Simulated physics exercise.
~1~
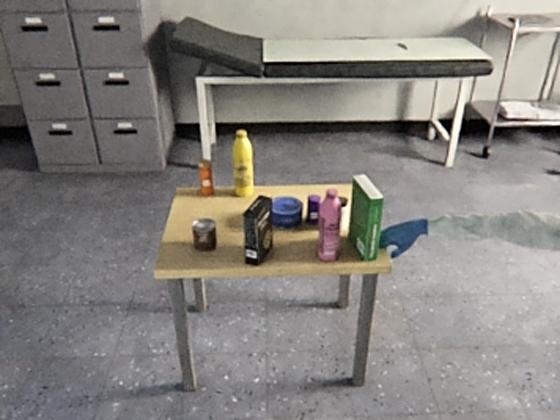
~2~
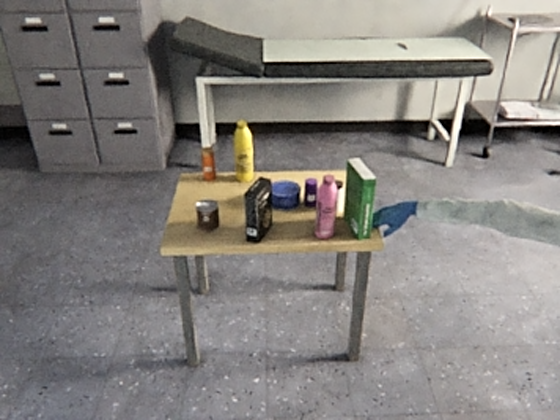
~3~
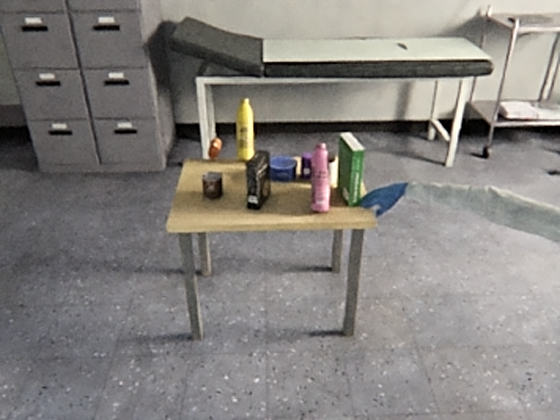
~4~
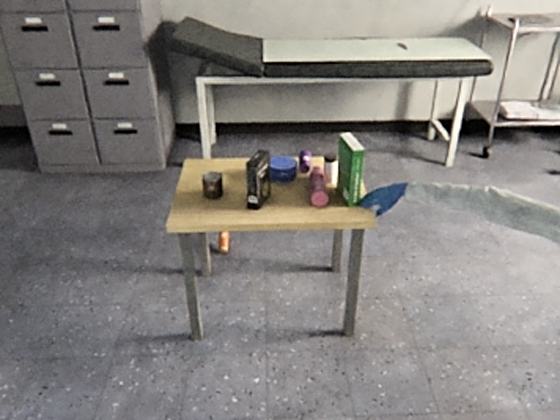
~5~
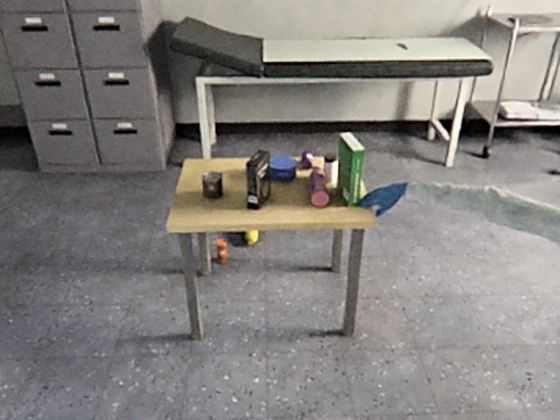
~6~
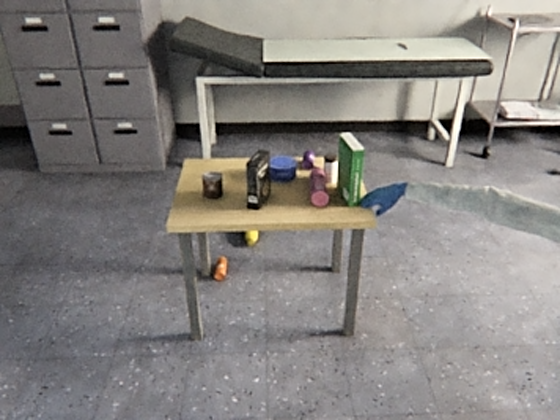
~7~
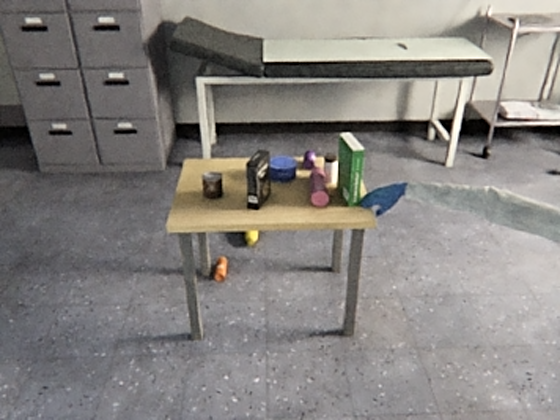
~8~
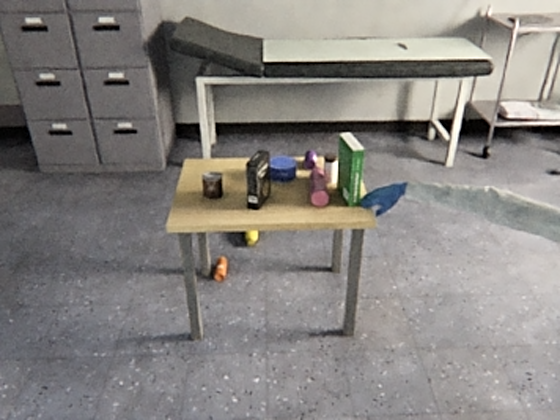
A small table crowded with bottles, boxes and tubs slid back toward the padded bench and stopped, tipping the pink bottle and a purple container onto its top, while the orange container and yellow bottle fell to the floor; the black packet stayed upright.
